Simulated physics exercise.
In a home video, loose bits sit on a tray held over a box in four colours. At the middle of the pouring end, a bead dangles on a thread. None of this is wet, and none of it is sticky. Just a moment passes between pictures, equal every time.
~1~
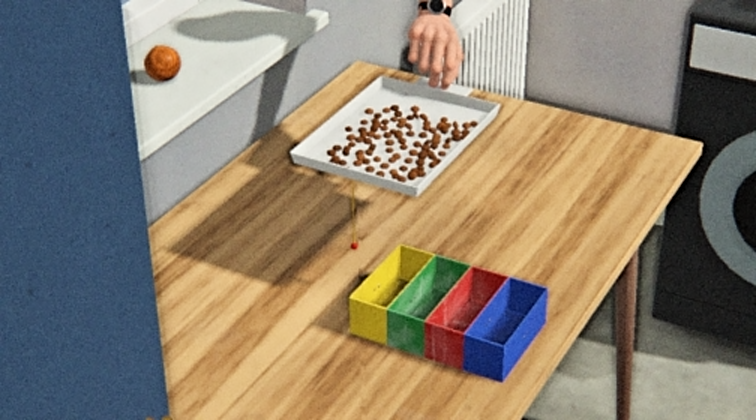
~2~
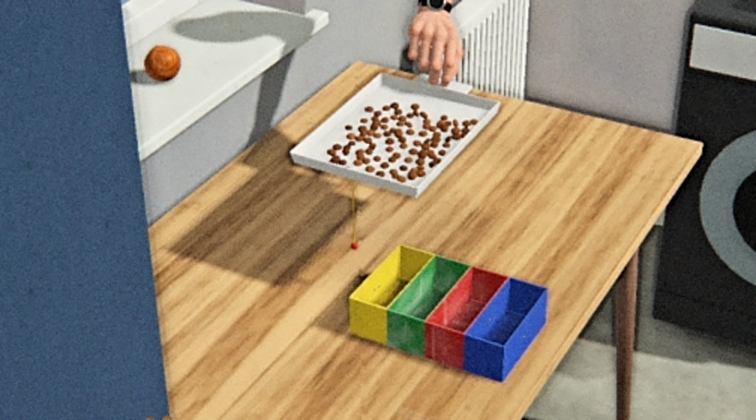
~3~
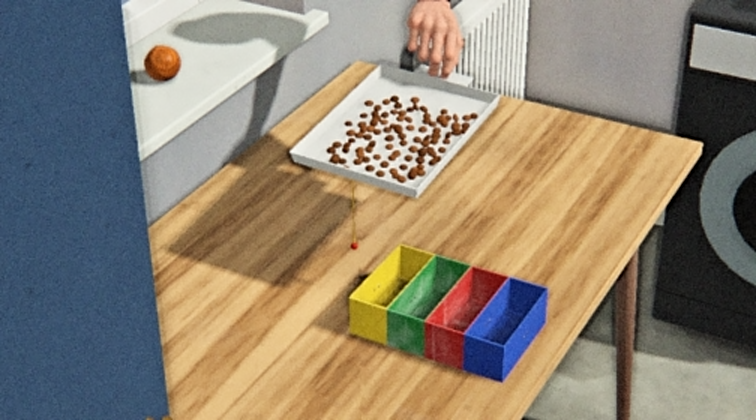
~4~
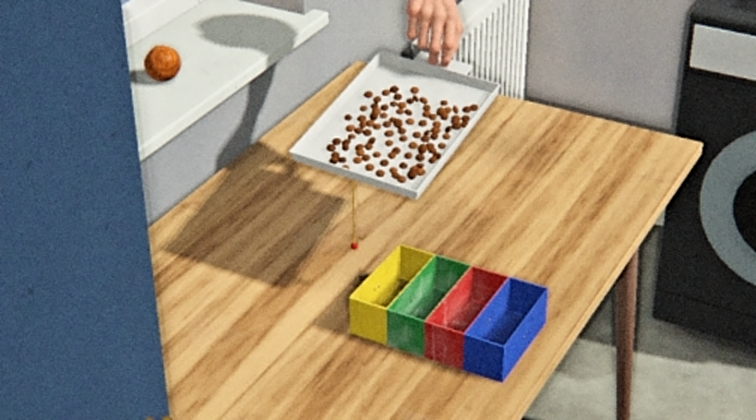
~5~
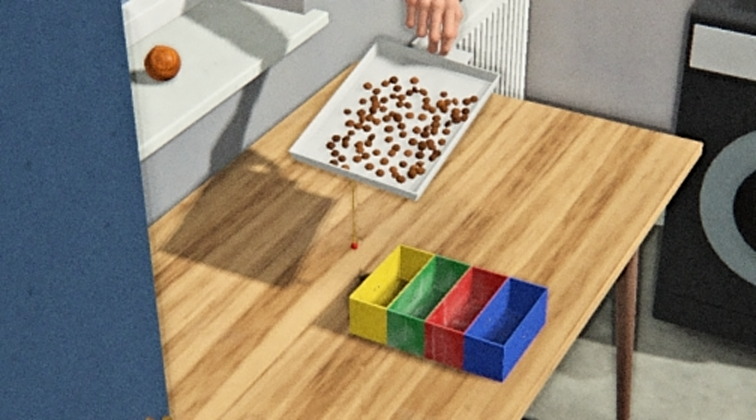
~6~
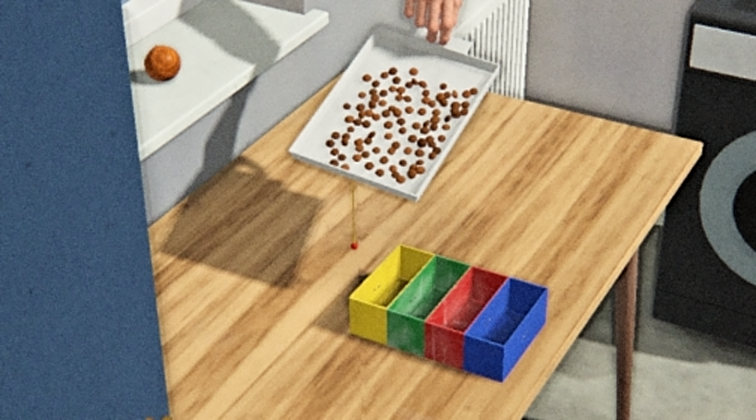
A hand held a white tray of brown kibble over a wooden table, near a yellow, green, red and blue box, then slowly raised the far end, tilting the tray toward its lower right corner.
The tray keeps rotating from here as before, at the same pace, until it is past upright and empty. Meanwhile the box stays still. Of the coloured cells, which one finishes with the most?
The yellow cell finishes with the most.
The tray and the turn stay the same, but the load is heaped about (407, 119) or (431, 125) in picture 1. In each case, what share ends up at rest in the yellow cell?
First case: Around 50 %; second case: Around 50 %.
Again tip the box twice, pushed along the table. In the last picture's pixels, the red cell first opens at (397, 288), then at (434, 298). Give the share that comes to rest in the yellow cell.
Trial 1 about 10 %, trial 2 about 30 %.
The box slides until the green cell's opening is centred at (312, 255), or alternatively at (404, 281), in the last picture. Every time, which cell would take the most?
In the first try it is the blue cell, in the second it is that green cell.
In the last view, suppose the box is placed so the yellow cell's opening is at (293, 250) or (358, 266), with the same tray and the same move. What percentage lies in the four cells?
You'd see roughly 90 per cent first and roughly 90 per cent second.
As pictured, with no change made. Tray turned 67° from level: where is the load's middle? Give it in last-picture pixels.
Roughly at (387, 175).
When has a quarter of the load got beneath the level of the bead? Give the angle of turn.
That happens at close to 85 degrees.
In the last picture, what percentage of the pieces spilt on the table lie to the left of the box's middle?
It amounts to some 100 percent.
Soon after the last picture, tray tipped steeply; nearly all on the tray; a small part falling or outside the box.
A little later, tray tipped past a quarter turn; a small part on the tray; about a third in the yellow cell; a small part in the green cell; about a quarter falling or outside the box.
Later still, tray tipped past a quarter turn; about half in the yellow cell; about a quarter in the green cell; about a quarter falling or outside the box.
At rest, tray tipped past a quarter turn; about half in the yellow cell; about a quarter in the green cell; none in the blue cell; none in the red cell; about a quarter outside the box.
